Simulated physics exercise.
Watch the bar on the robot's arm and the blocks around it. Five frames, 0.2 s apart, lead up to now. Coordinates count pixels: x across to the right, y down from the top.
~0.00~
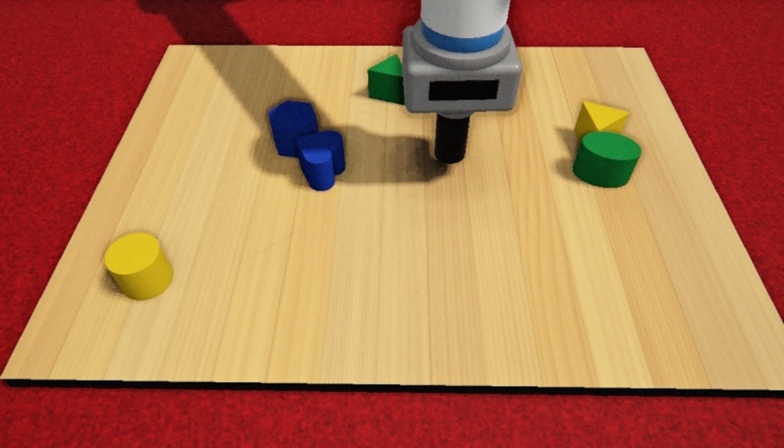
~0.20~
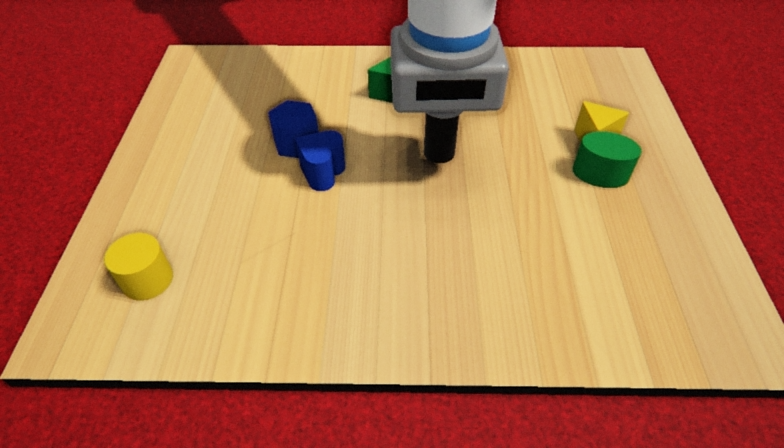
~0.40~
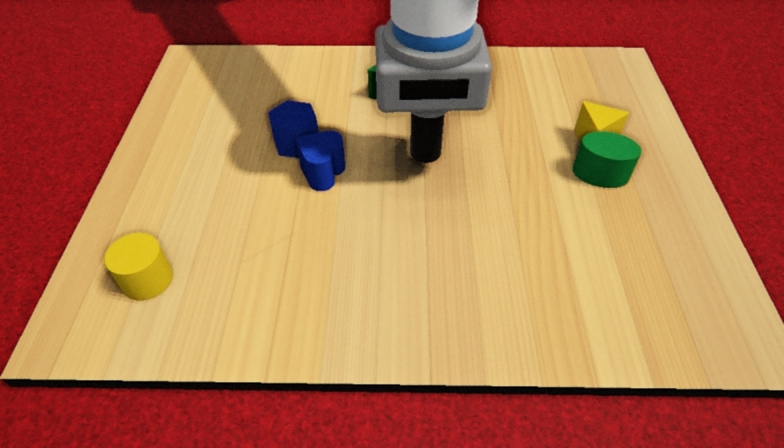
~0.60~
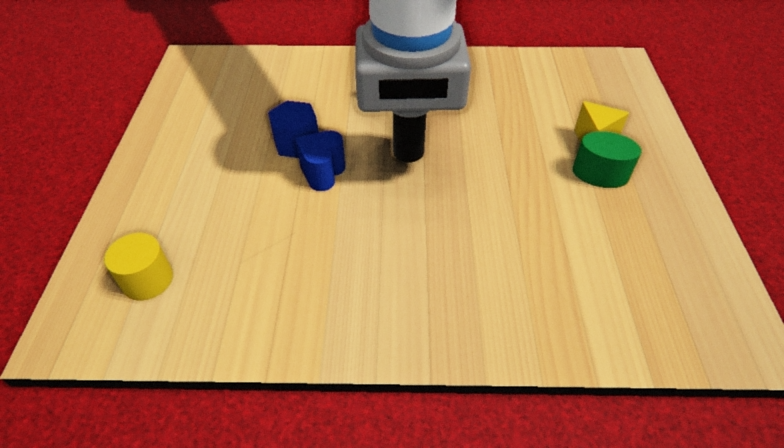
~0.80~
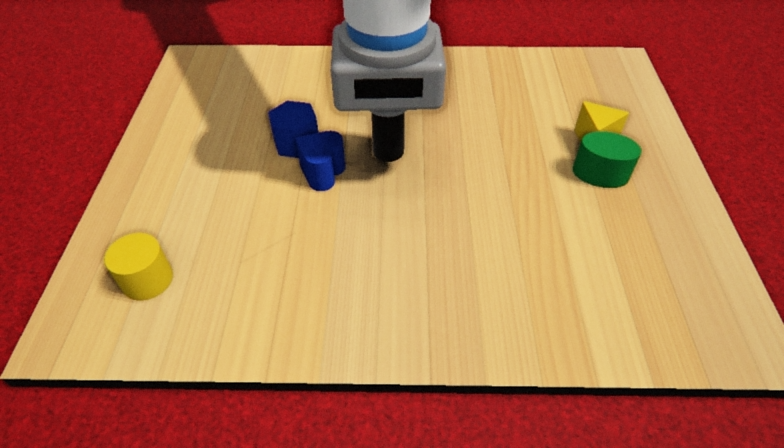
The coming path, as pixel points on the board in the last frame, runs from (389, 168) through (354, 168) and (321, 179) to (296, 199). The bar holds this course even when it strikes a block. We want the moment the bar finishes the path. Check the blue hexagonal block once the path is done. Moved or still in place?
It keeps its position.
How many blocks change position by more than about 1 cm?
Moved: Just one.
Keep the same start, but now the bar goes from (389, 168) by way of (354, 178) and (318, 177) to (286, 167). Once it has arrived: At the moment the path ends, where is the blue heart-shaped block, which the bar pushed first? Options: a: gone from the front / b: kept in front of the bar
b: Kept in front of the bar.
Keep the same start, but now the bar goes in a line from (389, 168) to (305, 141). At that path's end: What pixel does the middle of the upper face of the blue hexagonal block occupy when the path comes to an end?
I'd say the blue hexagonal block ends with its top centre at (262, 109).
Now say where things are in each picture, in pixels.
The first picture shows bar tip at (450, 154); block tops, blue hexagonal block at (292, 114); blue heart-shaped block at (319, 145).
The second picture shows bar at (439, 153); blocks unchanged.
The third picture shows bar at (426, 153); blocks unchanged.
The fourth picture shows bar at (409, 152); blocks unchanged.
The fifth picture shows bar at (389, 152); blue hexagonal block at (292, 114); blue heart-shaped block at (319, 145).
On the path given first. One third of the way, bar at (351, 152); blue heart-shaped block at (311, 146).
Two thirds of the way, bar at (319, 163); blue heart-shaped block at (285, 151), turned 25° anticlockwise.
At the end, bar at (292, 183); blue hexagonal block in place; blue heart-shaped block at (266, 157), turned 10° clockwise.
